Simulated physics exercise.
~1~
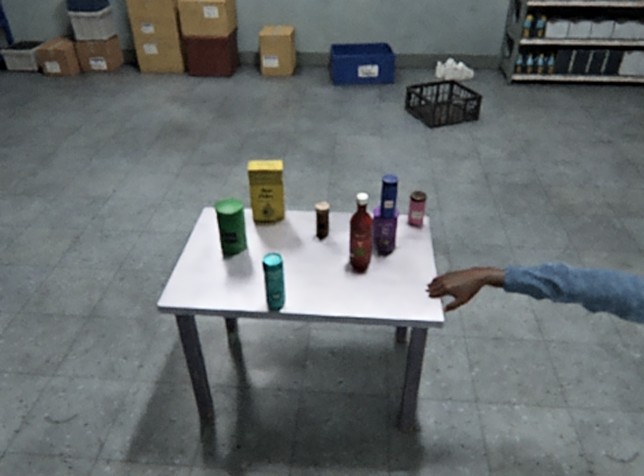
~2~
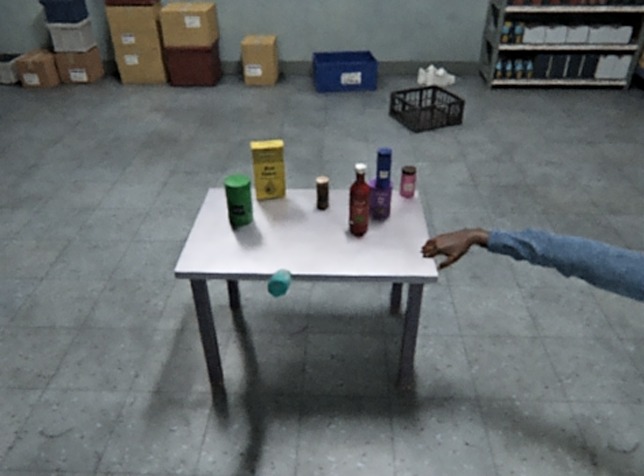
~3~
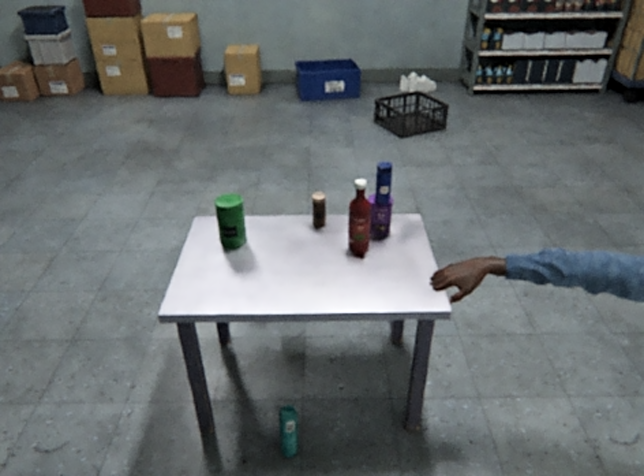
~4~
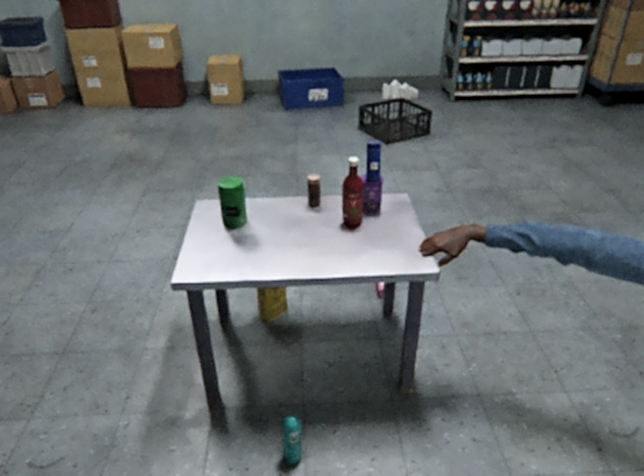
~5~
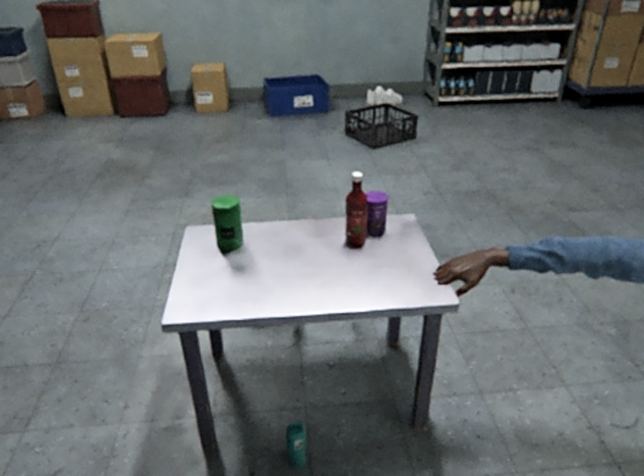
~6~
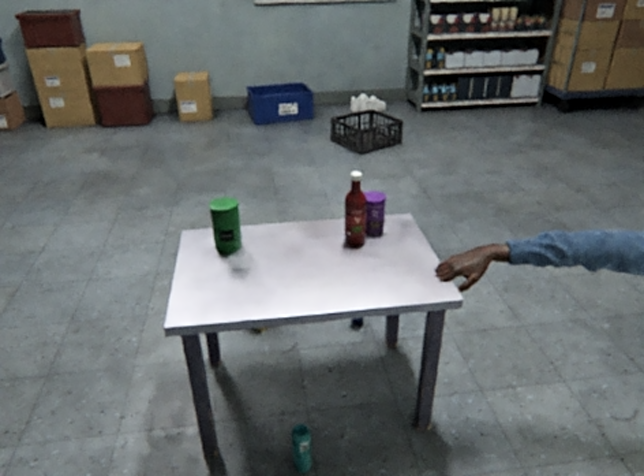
In this clip, a hand rests on the right edge of a small white table as the turquoise can falls off the front, followed by the yellow packet, pink shaker, brown shaker and blue shaker, leaving the green jar, red bottle and purple tin standing.
